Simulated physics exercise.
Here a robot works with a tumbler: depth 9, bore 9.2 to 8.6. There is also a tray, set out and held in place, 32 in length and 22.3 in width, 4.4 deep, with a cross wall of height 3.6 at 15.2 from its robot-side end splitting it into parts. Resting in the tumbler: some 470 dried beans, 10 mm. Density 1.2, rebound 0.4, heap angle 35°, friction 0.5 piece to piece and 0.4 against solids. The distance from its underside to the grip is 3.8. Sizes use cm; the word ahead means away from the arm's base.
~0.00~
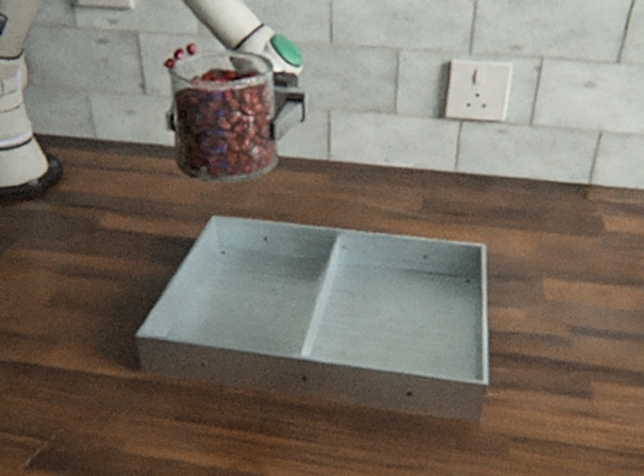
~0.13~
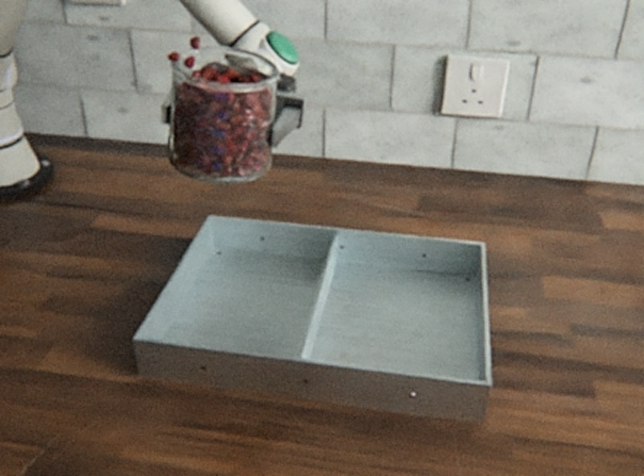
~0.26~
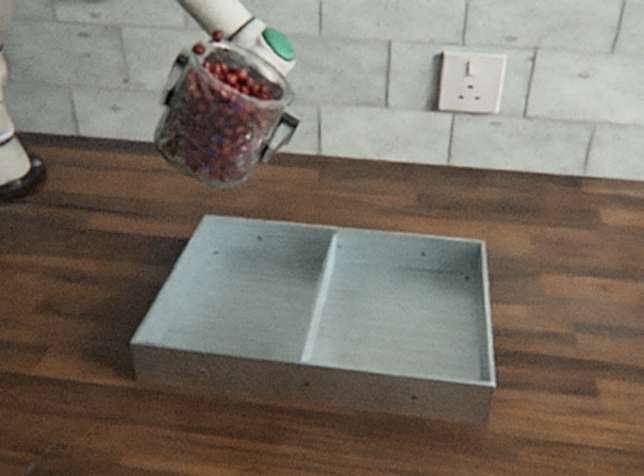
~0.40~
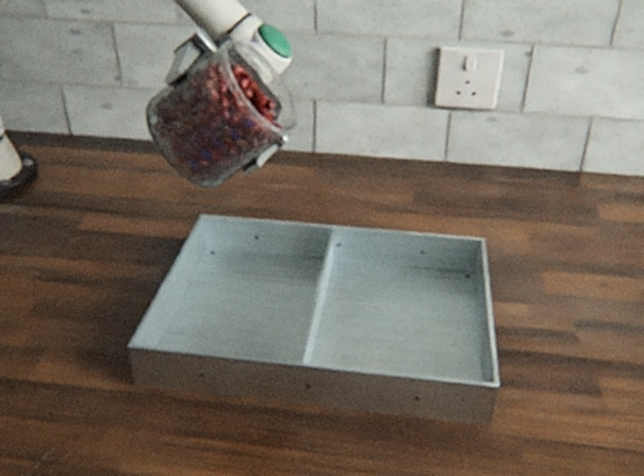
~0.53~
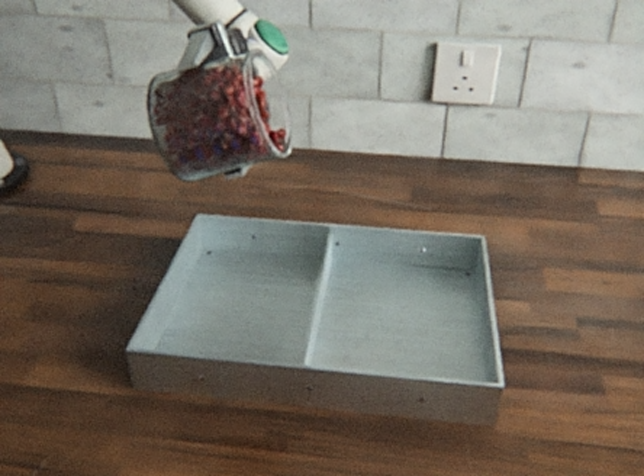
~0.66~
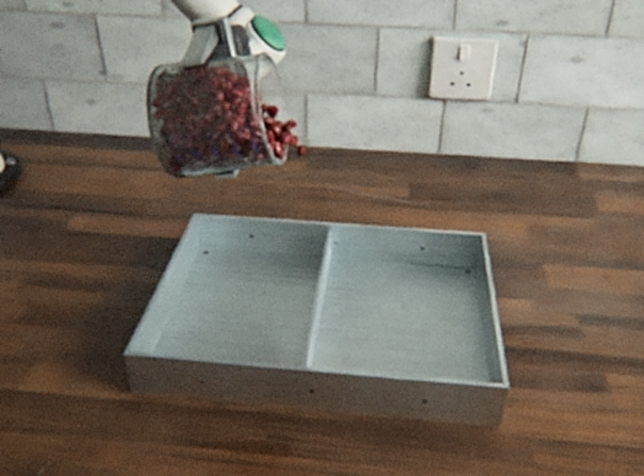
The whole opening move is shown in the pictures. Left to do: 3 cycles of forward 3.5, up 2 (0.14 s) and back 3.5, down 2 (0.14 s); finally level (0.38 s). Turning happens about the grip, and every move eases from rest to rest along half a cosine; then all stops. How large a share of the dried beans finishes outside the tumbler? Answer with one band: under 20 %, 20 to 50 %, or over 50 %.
Over 50 %.
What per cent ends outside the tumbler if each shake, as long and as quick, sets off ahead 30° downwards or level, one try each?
Near 30 and 55 percent respectively.
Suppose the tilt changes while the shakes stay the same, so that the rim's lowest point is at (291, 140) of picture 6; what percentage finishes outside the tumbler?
Result: Approximately 40 %.
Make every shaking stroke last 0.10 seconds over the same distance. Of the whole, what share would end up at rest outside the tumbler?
In that case some 85 per cent.
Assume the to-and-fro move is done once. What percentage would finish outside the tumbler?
Estimate: Around 35 %.
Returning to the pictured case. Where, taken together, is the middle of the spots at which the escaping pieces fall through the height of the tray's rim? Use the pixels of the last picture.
Estimated centre around (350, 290) in pixels.
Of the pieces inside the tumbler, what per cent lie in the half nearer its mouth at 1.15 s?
Roughly 65 per cent.
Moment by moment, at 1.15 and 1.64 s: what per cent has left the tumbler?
At the first moment 35 per cent, at the second 65 per cent.
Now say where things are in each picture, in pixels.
The first picture shows the tumbler middle at (225, 116), level; upper third of the load around (223, 98), from x 170 to 270, top at y 50; 467 in the tumbler.
The second picture shows the tumbler middle at (223, 115), tilted 8° forward; upper third of the load around (220, 97), from x 175 to 265, top at y 45.
The third picture shows the tumbler middle at (223, 115), tilted 27° forward; upper third of the load around (216, 98), from x 165 to 270, top at y 35.
The fourth picture shows the tumbler middle at (223, 116), tilted 52° forward; upper third of the load around (213, 95), from x 160 to 275, top at y 65.
The fifth picture shows the tumbler middle at (222, 117), tilted 71° forward; upper third of the load around (212, 92), from x 160 to 280, top at y 65.
The sixth picture shows the tumbler middle at (220, 116), tilted 79° forward; upper third of the load around (204, 94), from x 160 to 300, top at y 70; 466 in the tumbler, 1 in flight or on a rim.
After 1.15 s, tilted 79° forward, highest piece 25 above the table; 303 in the tumbler, 118 in the far-side part, 24 in the robot-side part, 22 in flight or on a rim.
After 1.64 s, tilted 57° forward, highest piece 23 above the table; 241 in the far-side part, 160 in the tumbler, 63 in the robot-side part, 3 in flight or on a rim.
After 2.08 s, level, highest piece 24 above the table; 244 in the far-side part, 160 in the tumbler, 63 in the robot-side part.
After 3.13 s, level, highest piece 23 above the table; 244 in the far-side part, 160 in the tumbler, 63 in the robot-side part.
In the end, 244 in the far-side part, 160 in the tumbler, 63 in the robot-side part. That is 66 % outside the tumbler.
